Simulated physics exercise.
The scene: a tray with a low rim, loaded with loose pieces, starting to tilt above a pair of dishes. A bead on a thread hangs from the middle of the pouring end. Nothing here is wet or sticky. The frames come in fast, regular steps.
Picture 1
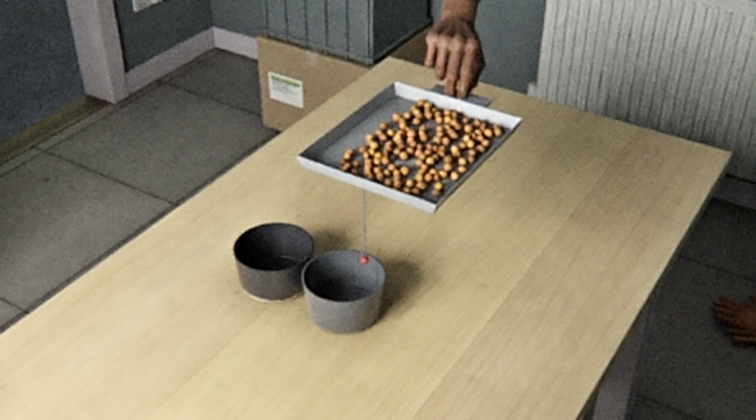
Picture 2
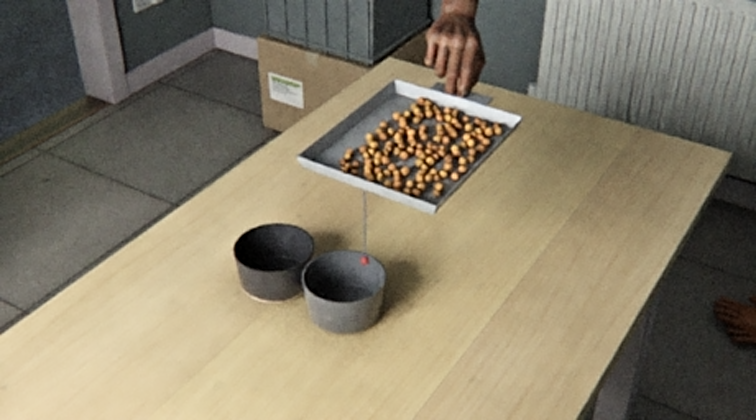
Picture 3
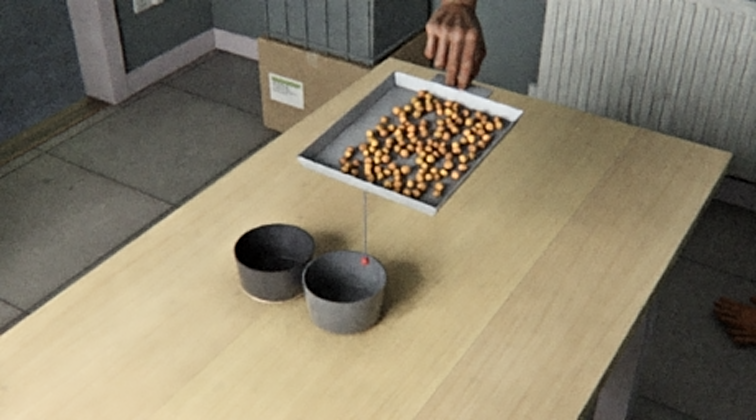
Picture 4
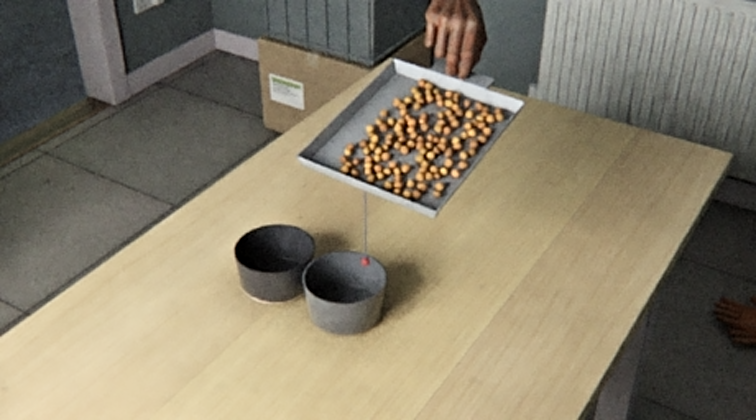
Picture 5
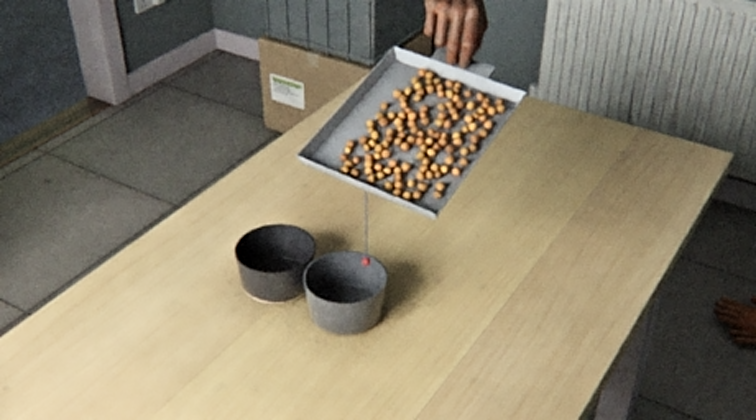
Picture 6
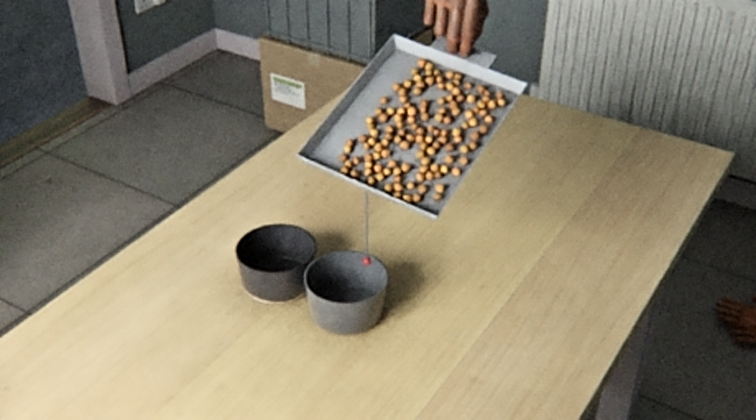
The clip shows a hand holding a tray of roasted chickpeas above two dark dishes on a wooden table, then gradually raising its far end so the tray tilts toward the front, while the chickpeas shift only slightly.
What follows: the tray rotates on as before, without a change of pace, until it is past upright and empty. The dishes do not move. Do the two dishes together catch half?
In the dishes lies under half of it.
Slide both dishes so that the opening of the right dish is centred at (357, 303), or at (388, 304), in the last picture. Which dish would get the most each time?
In turn: Right; the right-hand dish.
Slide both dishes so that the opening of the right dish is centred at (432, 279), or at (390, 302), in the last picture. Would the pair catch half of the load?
One: Below a half. Two: Above a half.
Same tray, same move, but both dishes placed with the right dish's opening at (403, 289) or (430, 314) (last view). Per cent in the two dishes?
First some 60, then 100 per cent.
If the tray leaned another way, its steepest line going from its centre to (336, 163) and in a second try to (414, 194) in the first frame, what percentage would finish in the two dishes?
First some 70, then 0 per cent.
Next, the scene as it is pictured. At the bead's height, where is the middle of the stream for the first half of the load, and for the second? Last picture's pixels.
The first part at (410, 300); the rest at (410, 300).
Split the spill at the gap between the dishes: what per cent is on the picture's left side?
Close to 0 per cent.
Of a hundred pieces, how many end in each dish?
The left dish has 0 per cent, the right dish has 10.
Just after the last frame, tray tipped steeply; almost all on the tray; about a tenth in the air.
A moment on, tray tipped past a quarter turn; just a few on the tray; about a tenth in the right dish; the larger part outside both; about a tenth in the air.
Further on, tray tipped past a quarter turn; about a tenth in the right dish; the larger part outside both.
When it is over, tray tipped past a quarter turn; about a tenth in the right dish; not one in the left dish; the larger part outside both.
